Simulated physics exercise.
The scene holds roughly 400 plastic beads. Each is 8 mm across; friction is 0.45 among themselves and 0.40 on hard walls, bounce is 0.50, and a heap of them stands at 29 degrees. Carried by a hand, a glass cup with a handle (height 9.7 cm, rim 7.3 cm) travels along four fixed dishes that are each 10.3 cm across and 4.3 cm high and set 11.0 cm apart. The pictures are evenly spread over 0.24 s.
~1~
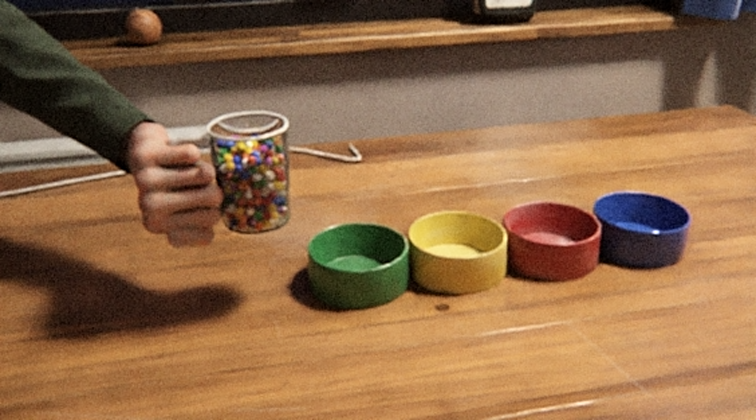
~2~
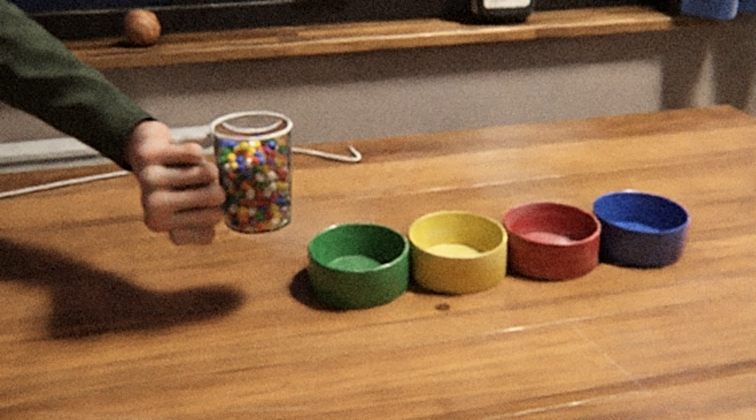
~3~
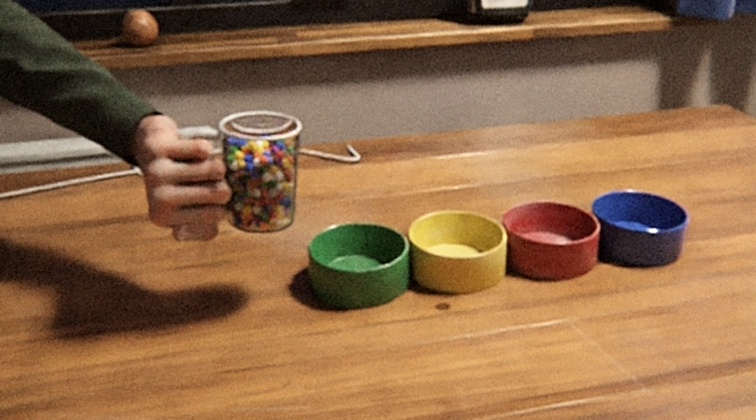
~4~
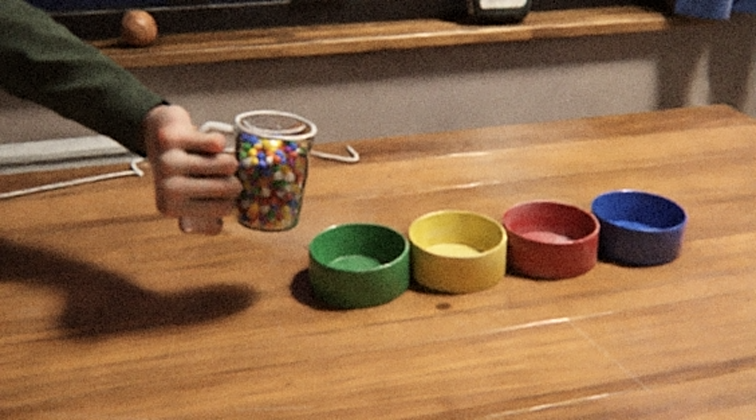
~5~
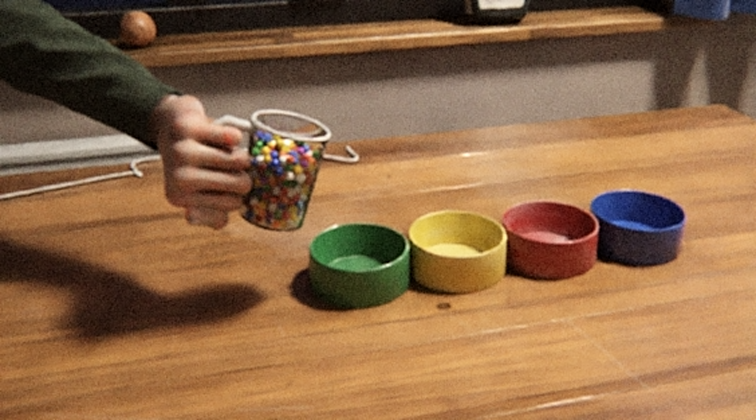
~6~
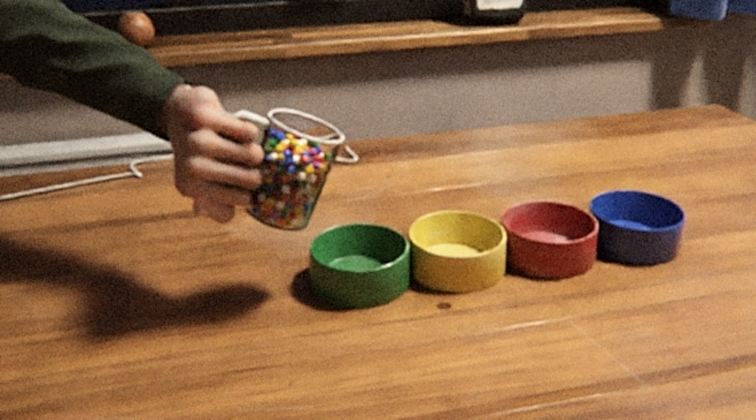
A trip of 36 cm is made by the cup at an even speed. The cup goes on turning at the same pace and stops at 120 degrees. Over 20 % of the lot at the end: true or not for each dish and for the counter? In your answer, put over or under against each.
Red - over; blue - under; green - under; yellow - over; counter - under.
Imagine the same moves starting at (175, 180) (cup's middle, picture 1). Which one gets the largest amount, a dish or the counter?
Result - top receiver is yellow.
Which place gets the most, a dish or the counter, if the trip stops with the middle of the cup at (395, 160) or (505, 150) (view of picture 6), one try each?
On the first run most goes to yellow, and on the second to red.
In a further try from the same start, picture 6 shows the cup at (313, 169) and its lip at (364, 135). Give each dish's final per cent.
Red 30, blue 70, green 0, yellow 0.
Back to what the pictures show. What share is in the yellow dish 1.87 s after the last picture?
Estimate: Near 30 %.
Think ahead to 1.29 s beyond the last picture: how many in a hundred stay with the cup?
Around 0 percent.
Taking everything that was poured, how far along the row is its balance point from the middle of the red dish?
Some 3 cm in the -x direction.
Then, 0.77 s after the last picture, tilt 116 degrees; cup holds 75 %, yellow 20 %.
Then, 1.29 s after the last picture, tilt 120 degrees; cup holds 0 %, red 60 %, yellow 30 %.
Then, 1.87 s after the last picture, tilt 120 degrees; cup holds 0 %, red 60 %, yellow 30 %.
In the end, red 60 %, blue 0 %, green 0 %, yellow 30 %, counter 10 %.
